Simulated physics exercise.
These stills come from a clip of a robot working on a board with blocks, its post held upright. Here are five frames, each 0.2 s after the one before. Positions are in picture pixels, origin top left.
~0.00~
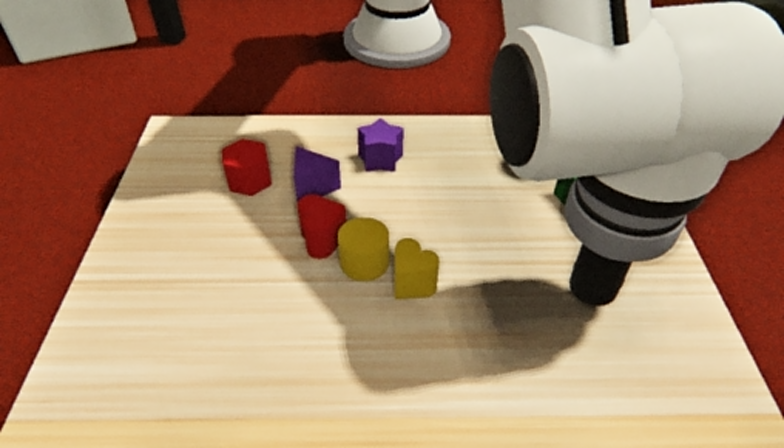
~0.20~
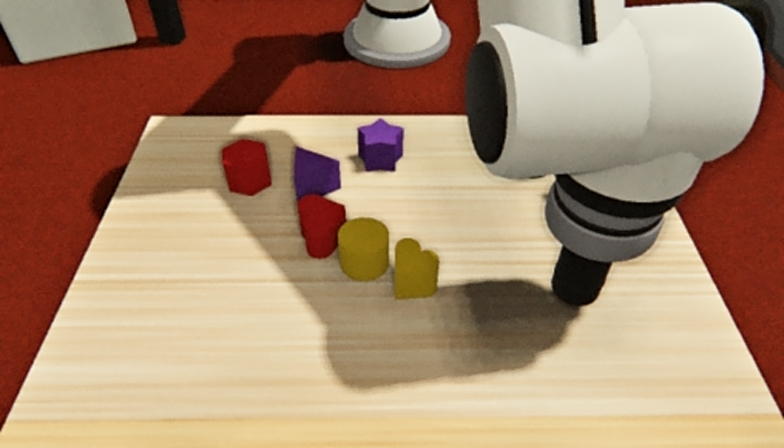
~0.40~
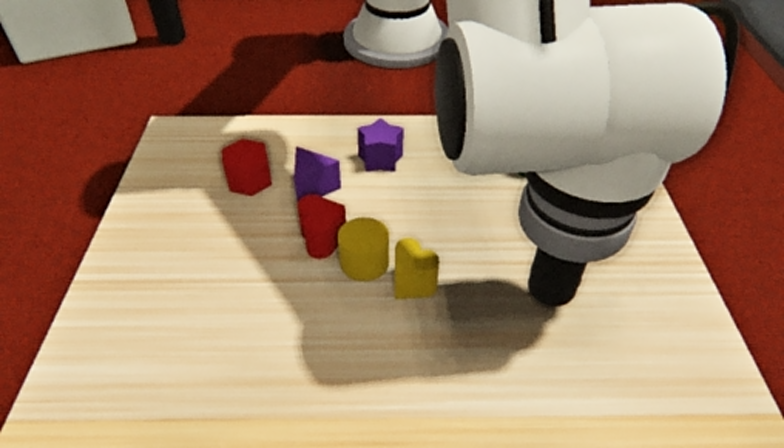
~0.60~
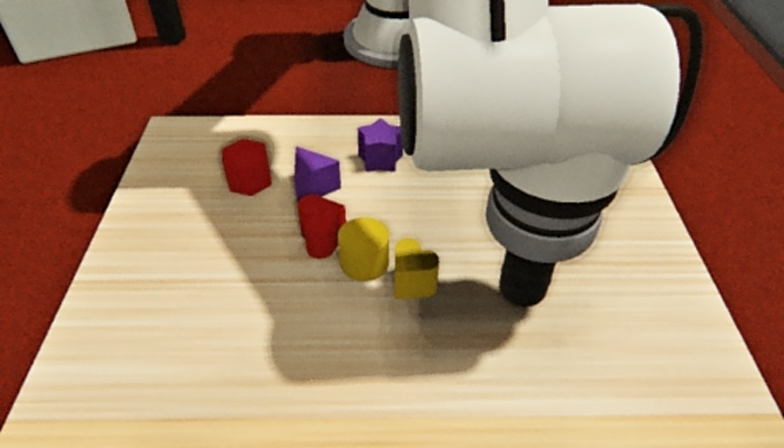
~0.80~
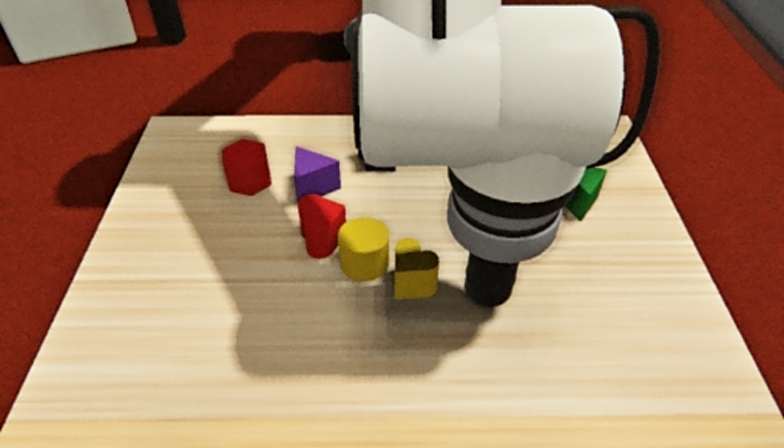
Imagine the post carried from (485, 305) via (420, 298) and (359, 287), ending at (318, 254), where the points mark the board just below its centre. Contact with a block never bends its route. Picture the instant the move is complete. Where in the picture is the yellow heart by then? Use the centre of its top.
It should be at about (349, 211).
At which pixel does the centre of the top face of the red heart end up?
It comes to (291, 194).
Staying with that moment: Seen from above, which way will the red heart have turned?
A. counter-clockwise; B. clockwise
A (counter-clockwise)
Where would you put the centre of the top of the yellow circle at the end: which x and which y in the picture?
In the picture, that point is around (338, 182).
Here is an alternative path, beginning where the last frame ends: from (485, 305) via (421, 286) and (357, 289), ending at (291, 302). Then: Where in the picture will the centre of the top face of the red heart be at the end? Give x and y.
Its top middle is near (278, 192).
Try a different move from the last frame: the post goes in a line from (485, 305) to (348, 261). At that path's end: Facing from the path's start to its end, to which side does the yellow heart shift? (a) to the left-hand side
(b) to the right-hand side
b: To the right-hand side.
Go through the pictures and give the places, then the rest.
Lower end of the post (593, 289), tops of blocks, purple triangle (310, 160), red heart (319, 210), yellow circle (364, 234), yellow heart (414, 256), in the first frame.
Post (574, 289), blocks as before, in the second frame.
Post (551, 289), blocks as before, in the third frame.
Post (522, 289), blocks as before, in the fourth frame.
Post (488, 289), purple triangle (310, 160), red heart (319, 210), yellow circle (364, 234), yellow heart (414, 256), in the fifth frame.
The first path, step by step. One third of the way, post (420, 283); red heart (313, 208); yellow circle (351, 224); yellow heart (388, 242), turned 40° clockwise.
Two thirds of the way, post (358, 271); red heart (291, 194), turned 20° anticlockwise; yellow circle (335, 195); yellow heart (356, 226), turned 115° clockwise.
At the end, post (316, 238); purple triangle not moved; red heart (291, 194), turned 20° anticlockwise; yellow circle (338, 182); yellow heart (349, 211), turned 195° clockwise.
